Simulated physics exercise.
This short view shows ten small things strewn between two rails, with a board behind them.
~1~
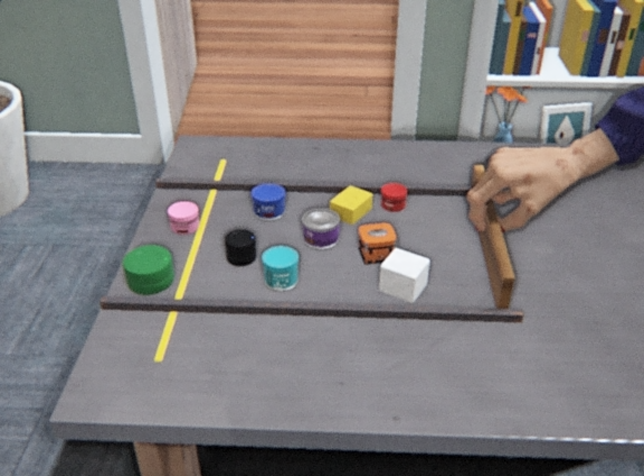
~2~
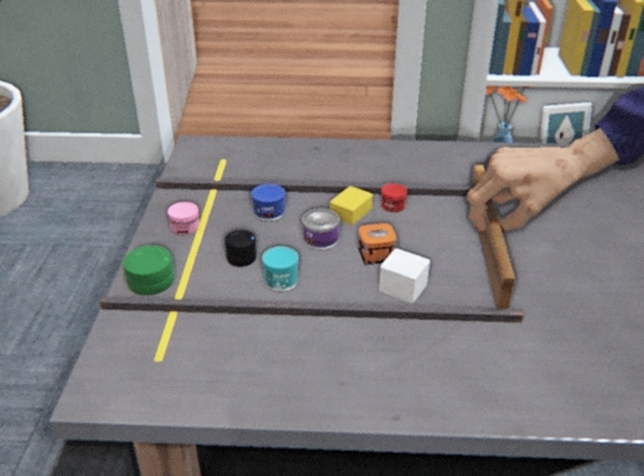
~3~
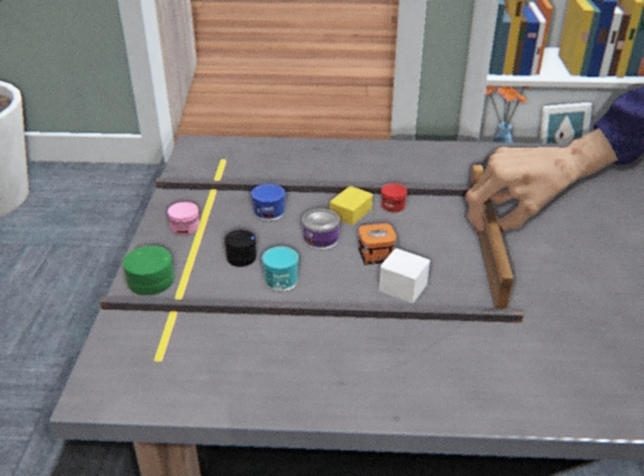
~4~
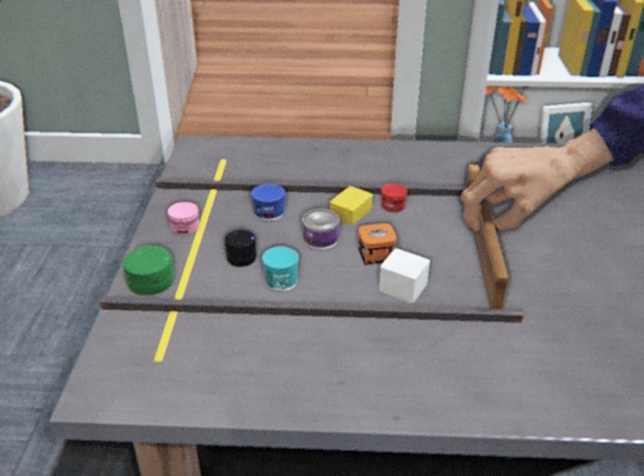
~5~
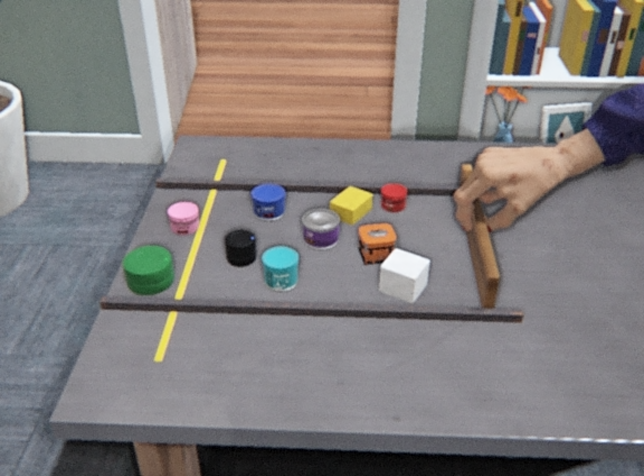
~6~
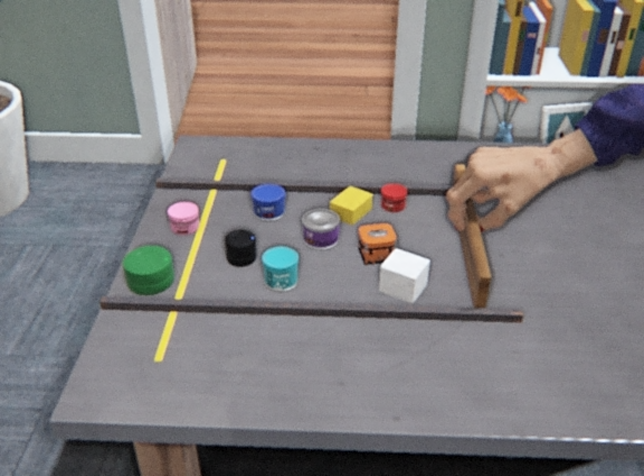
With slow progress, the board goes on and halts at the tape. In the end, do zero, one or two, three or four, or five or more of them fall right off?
One or two of them do.
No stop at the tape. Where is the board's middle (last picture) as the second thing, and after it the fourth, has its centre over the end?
In pixels, around (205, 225) followed by around (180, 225).
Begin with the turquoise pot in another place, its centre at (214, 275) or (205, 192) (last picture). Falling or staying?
Order of tries: On, on.
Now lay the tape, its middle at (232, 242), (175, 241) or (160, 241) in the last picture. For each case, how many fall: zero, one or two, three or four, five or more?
Not one; 3 or 4; five or more.
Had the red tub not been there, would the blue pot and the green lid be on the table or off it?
The blue pot remains up, the green lid comes down.
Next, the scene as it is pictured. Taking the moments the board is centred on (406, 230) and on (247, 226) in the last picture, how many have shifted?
First 2, then 10.
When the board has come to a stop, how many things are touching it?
All in all, 4.
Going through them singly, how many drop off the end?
The answer: 2 exactly.
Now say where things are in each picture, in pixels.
Green lid (149, 270); pink tub (184, 218); black lid (241, 248); board (489, 232); tape (197, 241), in the first frame.
Pink tub (184, 219); turquoise pot (281, 270), in the second frame.
Black lid (241, 248); red tub (394, 198), in the third frame.
Green lid (149, 270); orange case (377, 244), in the fourth frame.
Pink tub (184, 219); purple tin (321, 230), in the fifth frame.
Green lid (149, 270); pink tub (184, 219); black lid (241, 248); board (469, 231); tape (197, 241), in the sixth frame.
A little later, none off yet; green lid at rest near (149, 270); pink tub at rest near (184, 219); black lid at rest near (241, 248).
When it is over, the number that fall off is one or two; down, pink tub and green lid.
